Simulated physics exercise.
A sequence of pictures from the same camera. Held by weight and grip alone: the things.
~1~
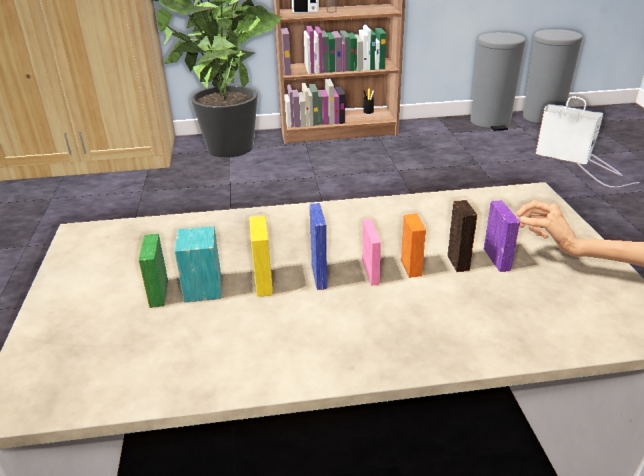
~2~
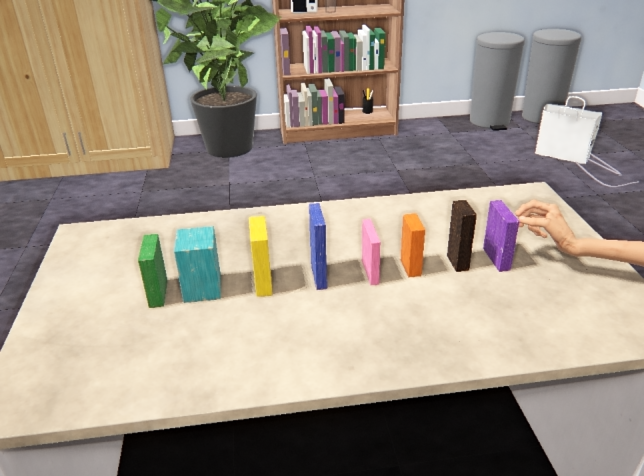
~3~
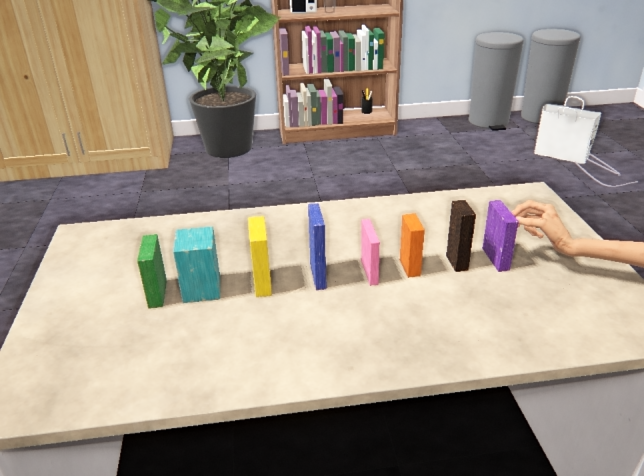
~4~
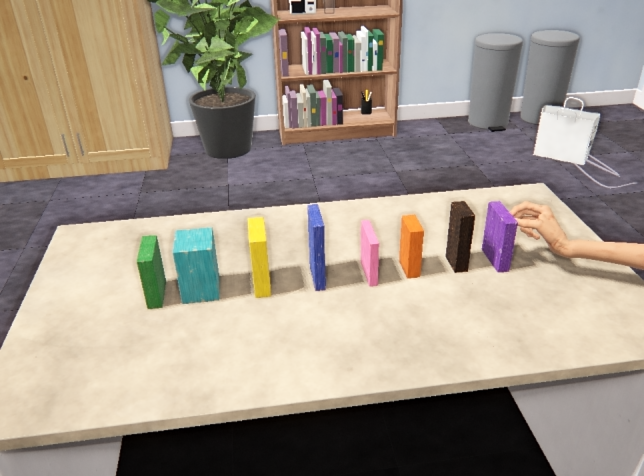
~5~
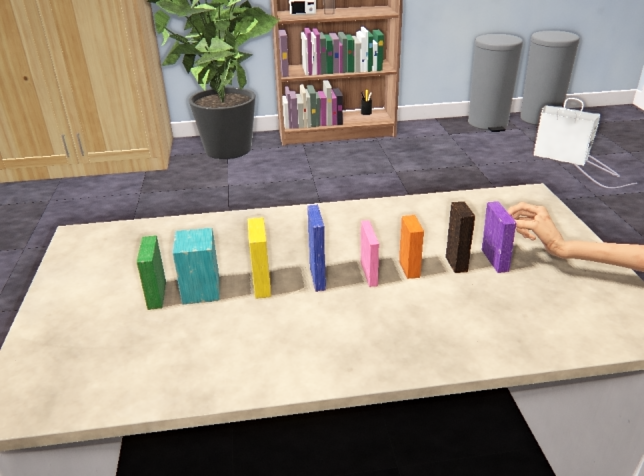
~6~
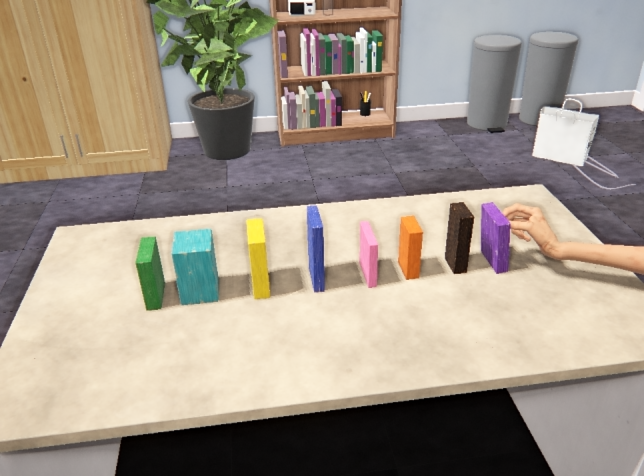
To begin with, eight upright blocks and boards in different colours stand spaced in a row across a pale tabletop, with a hand touching the purple board at the right end. The hand nudges that board, which leans slightly to the left, while the others stay standing.
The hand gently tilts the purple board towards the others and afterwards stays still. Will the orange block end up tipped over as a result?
Yes, it goes over.
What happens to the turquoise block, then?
The turquoise block remains standing.
Then, 0.50 s on from there, purple board 60° over; orange block turned 10° from how it was put near (405, 248); black block turned 37° from how it was put.
Then, 0.70 s on from there, purple board 73° over; orange block turned 74° from how it was put near (379, 262); black block turned 72° from how it was put; pink board turned 67° from how it was put.
Then, 1.20 s on from there, purple board 73° over; orange block on its side near (375, 262); black block turned 73° from how it was put; pink board on its side.
In the end, toppled on the table, blue board, orange block, black block, yellow block and pink board; turquoise block unmoved. At the end, from the last picture's camera, orange block near (376, 262).
